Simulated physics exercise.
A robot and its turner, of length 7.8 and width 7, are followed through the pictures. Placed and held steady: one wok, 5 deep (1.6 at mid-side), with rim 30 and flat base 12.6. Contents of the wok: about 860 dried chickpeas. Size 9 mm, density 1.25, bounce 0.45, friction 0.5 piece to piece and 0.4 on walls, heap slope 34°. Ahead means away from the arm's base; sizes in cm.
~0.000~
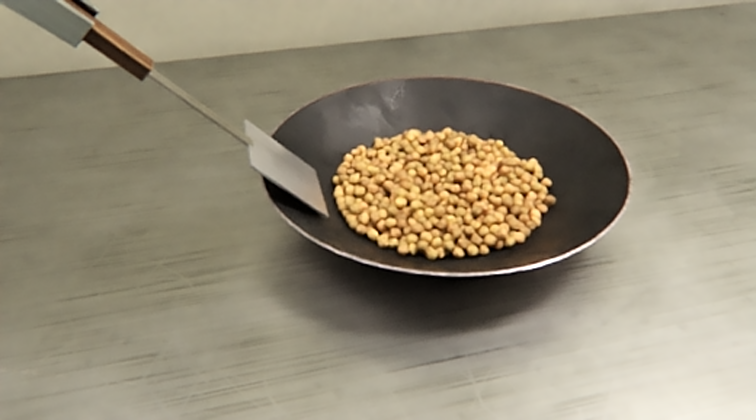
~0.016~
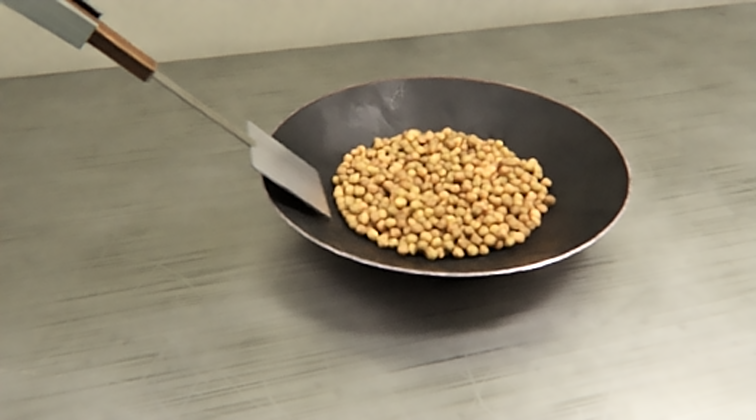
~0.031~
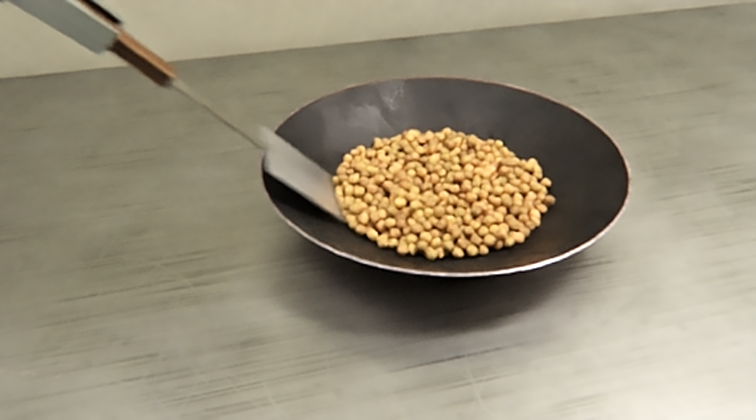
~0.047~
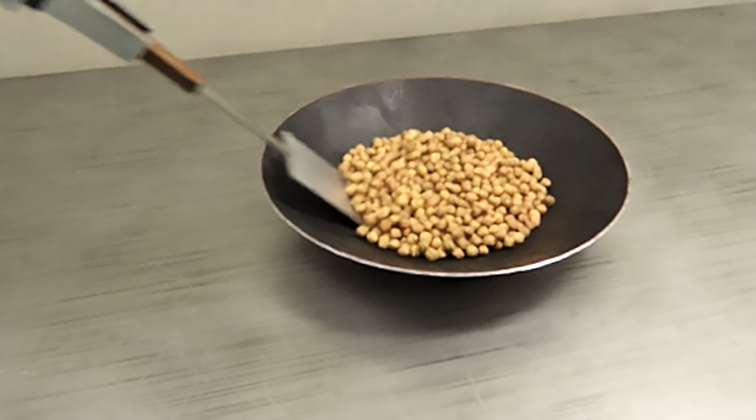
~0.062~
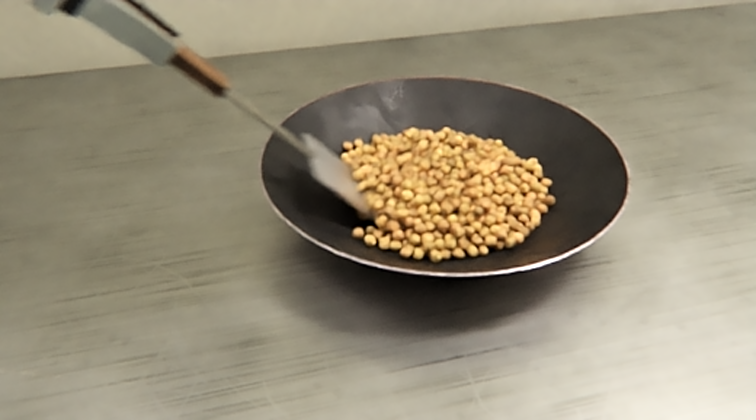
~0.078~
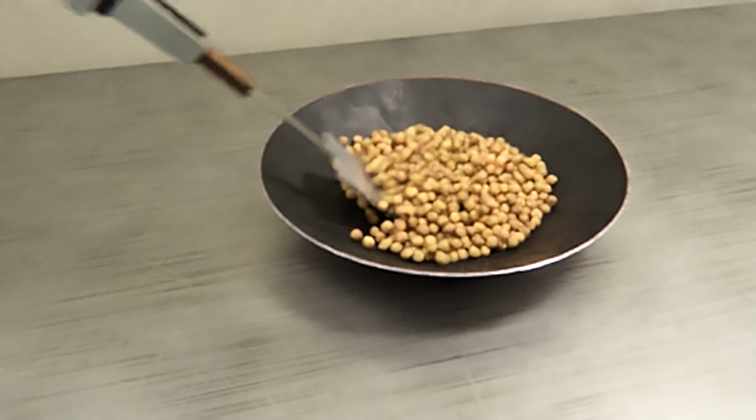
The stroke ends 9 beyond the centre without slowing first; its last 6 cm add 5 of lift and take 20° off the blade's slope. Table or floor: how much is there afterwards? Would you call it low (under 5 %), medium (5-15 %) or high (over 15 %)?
I would call it high.
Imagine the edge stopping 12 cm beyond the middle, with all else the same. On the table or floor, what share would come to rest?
Then the share is near 30 in a hundred.
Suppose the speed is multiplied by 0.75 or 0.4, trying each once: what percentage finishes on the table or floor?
I'd say near 10 and then near 0 per cent.
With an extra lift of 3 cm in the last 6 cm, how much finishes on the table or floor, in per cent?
About 20 %.
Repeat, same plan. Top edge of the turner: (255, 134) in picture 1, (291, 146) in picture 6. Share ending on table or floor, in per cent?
Around 5 per cent finishes there.
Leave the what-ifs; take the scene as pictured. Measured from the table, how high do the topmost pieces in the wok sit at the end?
About 4.5 cm above the table.
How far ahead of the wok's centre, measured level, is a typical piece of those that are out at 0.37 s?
The distance is around 28 cm.
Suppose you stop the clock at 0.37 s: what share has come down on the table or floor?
My estimate is roughly 10 %.
After 0.12 s, sloping 48°, highest piece 9 above the table; 859 in the wok.
After 0.15 s, sloping 42°, highest piece 12 above the table; 858 in the wok, 1 on the blade or in flight.
After 0.37 s, sloping 28°, highest piece 12 above the table; 670 in the wok, 85 on the table or floor, 104 on the blade or in flight.
After 1.42 s, sloping 28°, highest piece 4 above the table; 670 in the wok, 189 on the table or floor.
At rest, 670 in the wok, 189 on the table or floor. That is 22 % on the table or floor.
